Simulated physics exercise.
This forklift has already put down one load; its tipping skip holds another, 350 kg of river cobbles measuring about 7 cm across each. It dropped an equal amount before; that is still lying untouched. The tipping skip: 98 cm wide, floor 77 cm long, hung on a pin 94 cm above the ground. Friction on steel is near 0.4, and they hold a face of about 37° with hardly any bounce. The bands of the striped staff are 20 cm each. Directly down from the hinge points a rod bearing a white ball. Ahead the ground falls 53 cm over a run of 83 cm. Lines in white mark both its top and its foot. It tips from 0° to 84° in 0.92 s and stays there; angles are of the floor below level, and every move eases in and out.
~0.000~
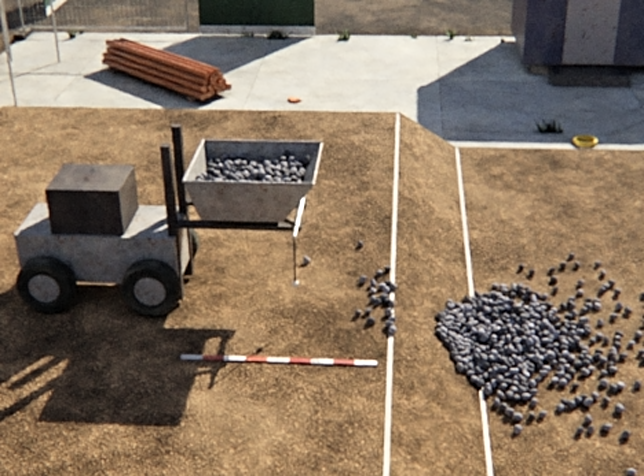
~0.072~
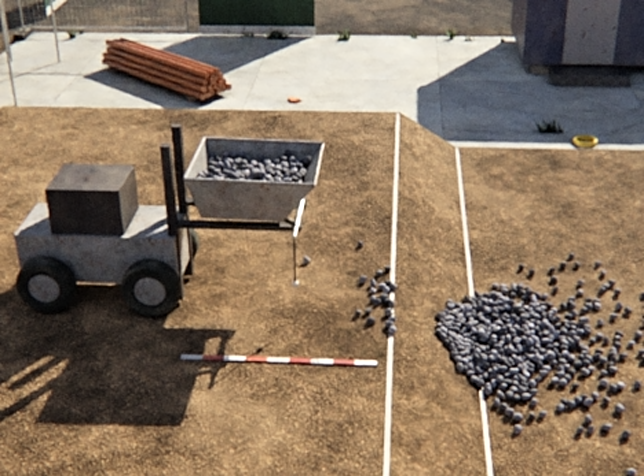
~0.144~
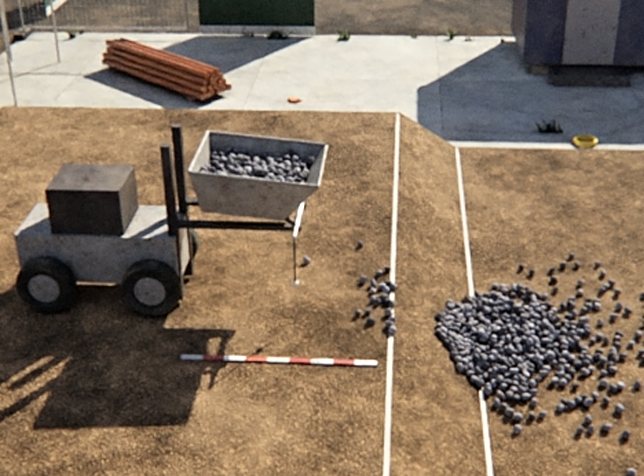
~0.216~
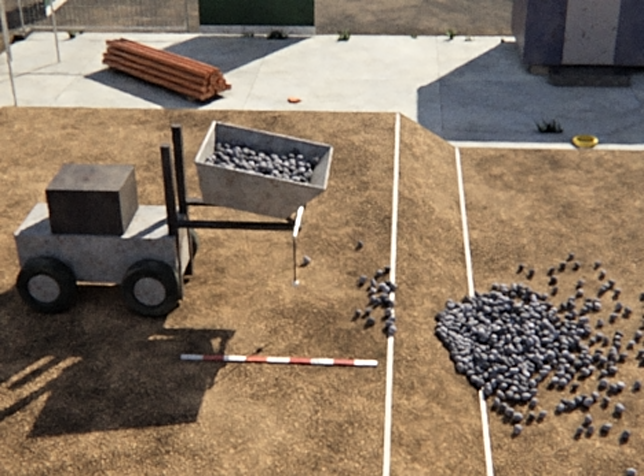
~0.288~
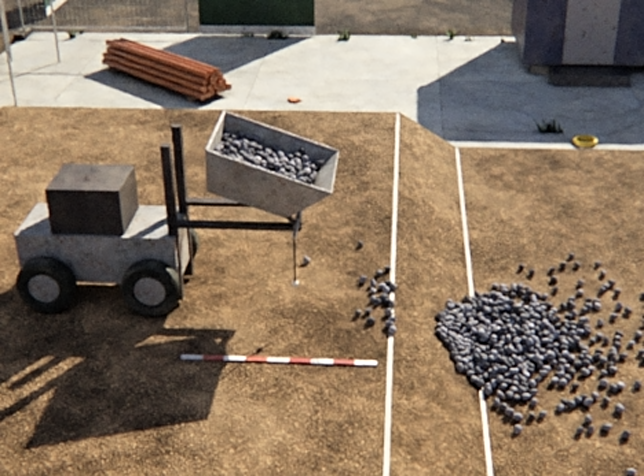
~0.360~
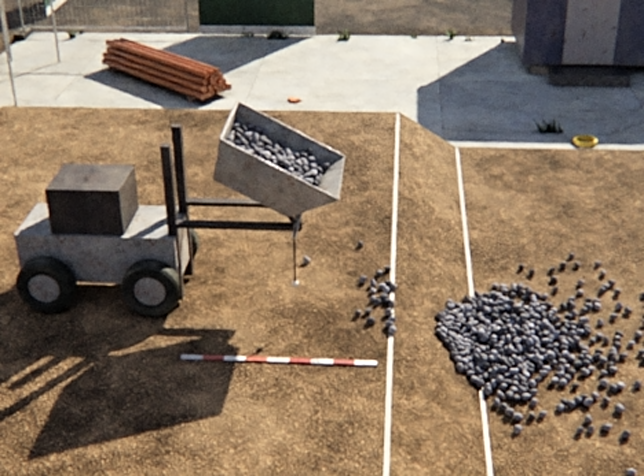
A sunlit yard of brown dirt with a concrete strip behind it is seen from above and to the side, the view fixed. A grey forklift at left holds a skip of dark grey stones above a red-and-white staff, with a scattered stone pile at right and reddish pipes behind. The skip tilts steadily rightward, its left end rising, while its stones stay inside.
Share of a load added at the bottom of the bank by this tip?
61 %.
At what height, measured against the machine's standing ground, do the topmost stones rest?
Roughly 10 cm above that ground.
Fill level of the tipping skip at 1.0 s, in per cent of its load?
65 %.
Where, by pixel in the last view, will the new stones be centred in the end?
Roughly at pixel (479, 330).
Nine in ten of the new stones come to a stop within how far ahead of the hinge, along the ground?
It comes to around 240 centimetres.
After 0.7 s the floor is at 71°; in per cent of one load, 100 in the tipping skip, 19 on the top or the slope, 80 at the foot of the bank; the foremost stones are past the picture's edge.
After 1.0 s the floor is at 84°; in per cent of one load, 67 in the tipping skip, 52 on the top or the slope, 80 at the foot of the bank; the foremost stones are past the picture's edge.
After 1.4 s the floor is at 84°; in per cent of one load, 7 in the tipping skip, 102 on the top or the slope, 90 at the foot of the bank; the foremost stones are past the picture's edge.
After 3.8 s the floor is at 84°; in per cent of one load, 0 in the tipping skip, 58 on the top or the slope, 141 at the foot of the bank; the foremost stones are past the picture's edge. Net gain at the foot of the bank, 61.
